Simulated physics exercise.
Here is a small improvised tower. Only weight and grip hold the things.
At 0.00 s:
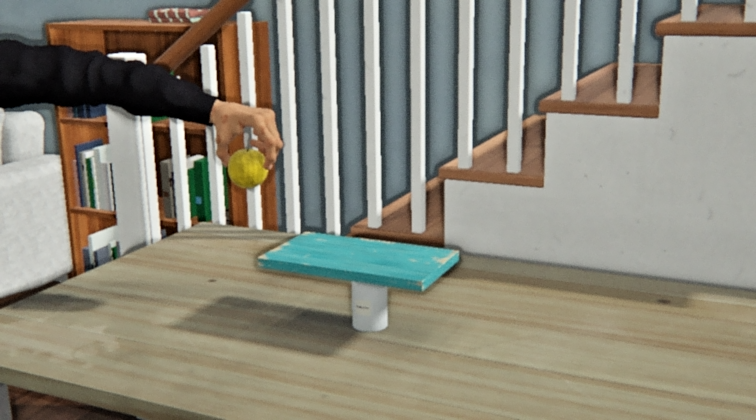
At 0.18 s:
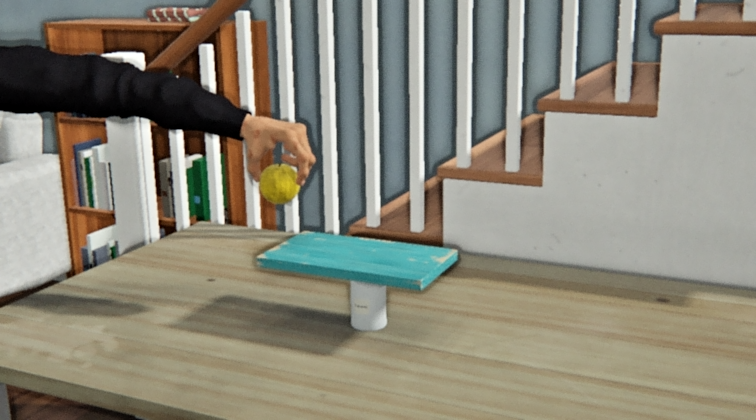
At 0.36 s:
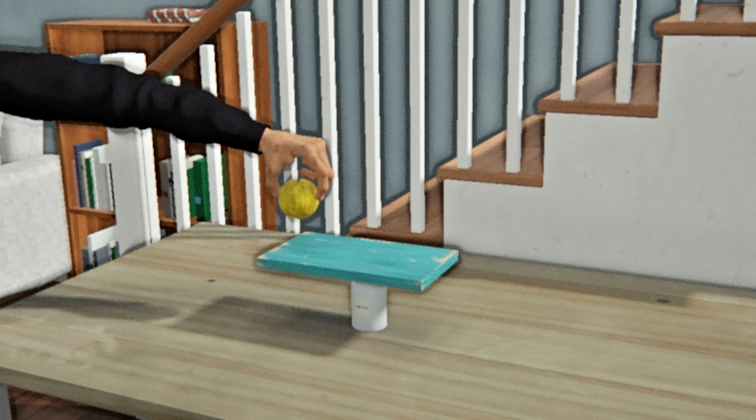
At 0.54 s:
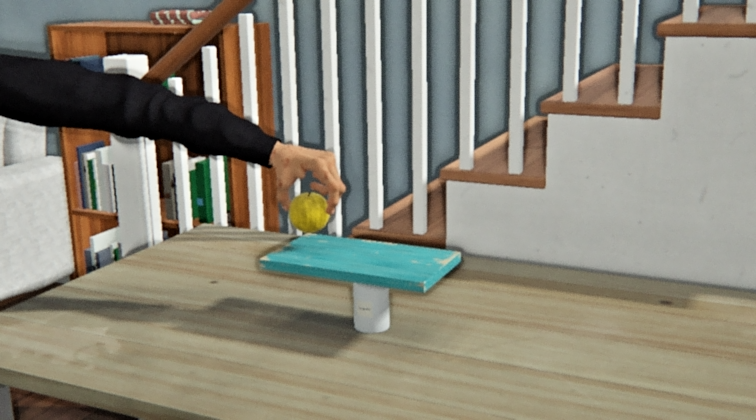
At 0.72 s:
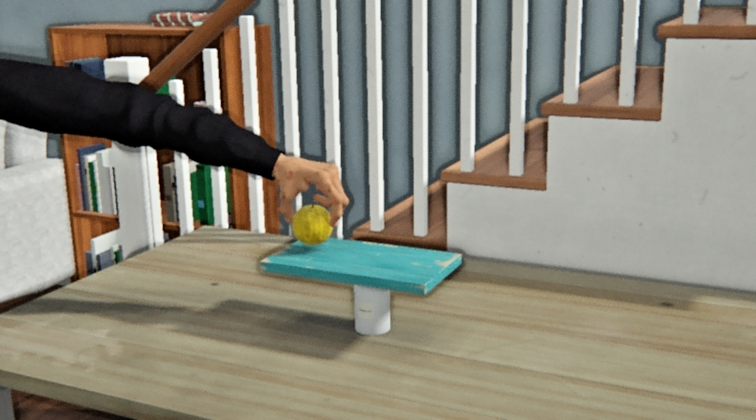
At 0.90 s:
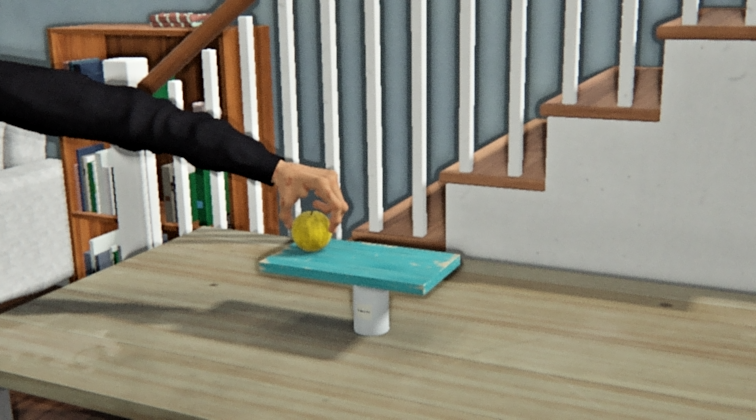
A hand lowering a yellow apple rightward onto the left side of a turquoise board balanced on a white jar.
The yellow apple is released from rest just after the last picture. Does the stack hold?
Here the stack loses its balance.
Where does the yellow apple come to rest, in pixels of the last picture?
Near (242, 288).
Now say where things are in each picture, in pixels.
The first picture shows still above its spot; yellow apple (248, 169); white jar (370, 296).
The second picture shows still above its spot; yellow apple (280, 184); white jar (368, 295).
The third picture shows still above its spot; yellow apple (299, 199); white jar (369, 295).
The fourth picture shows still above its spot; yellow apple (309, 213); white jar (371, 297).
The fifth picture shows still above its spot; yellow apple (313, 225); white jar (372, 299).
The sixth picture shows set down, still held; yellow apple (312, 231); white jar (371, 300).
After 1.40 s, yellow apple now fallen; turquoise board turned 48° from how it was put.
After 1.60 s, turquoise board turned 34° from how it was put.
In the end (3.5 s), fallen, yellow apple and turquoise board; white jar unmoved. At the end, from the last picture's camera, yellow apple near (242, 288). The stack comes apart.
